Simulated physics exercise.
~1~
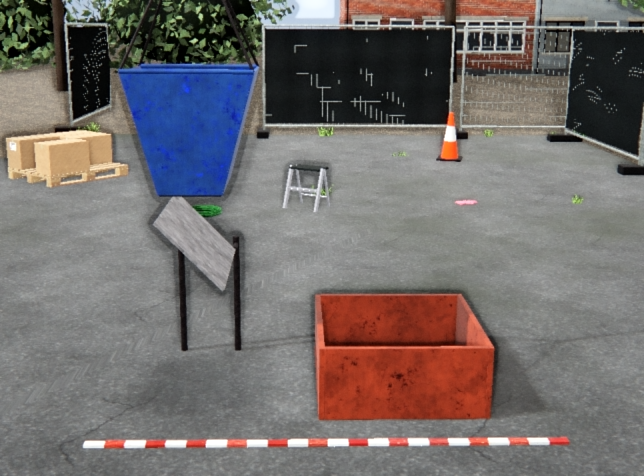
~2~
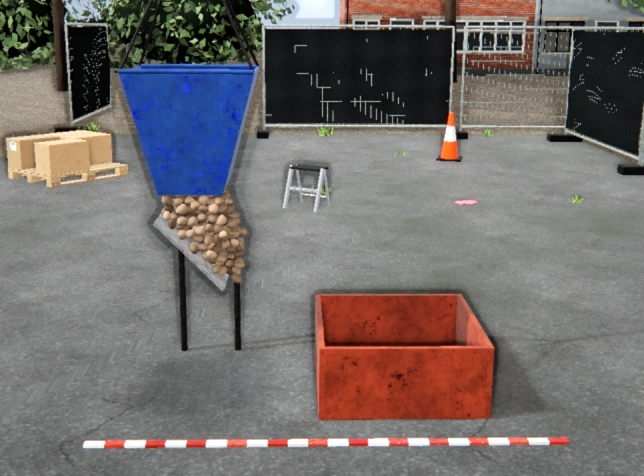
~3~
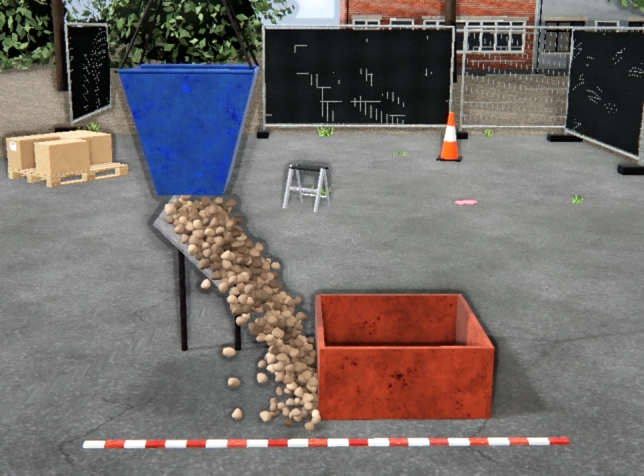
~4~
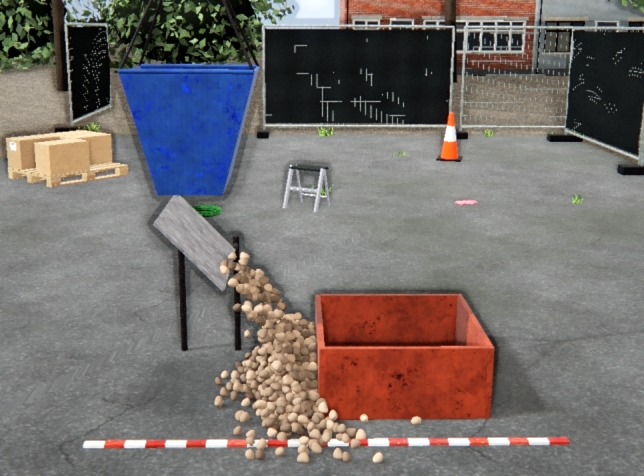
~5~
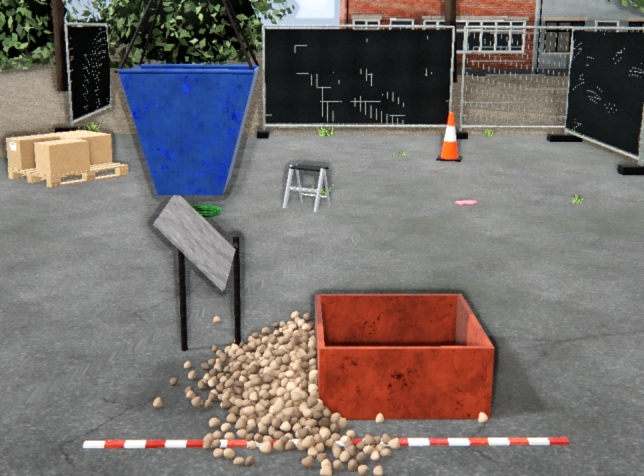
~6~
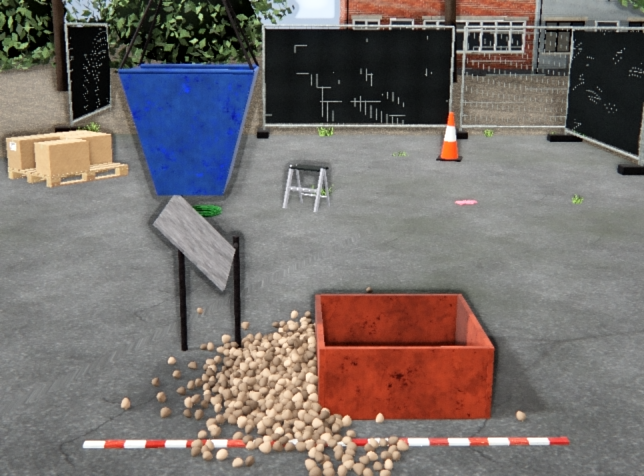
In a paved yard, stones pour from a blue hopper and pile beside a red bin.
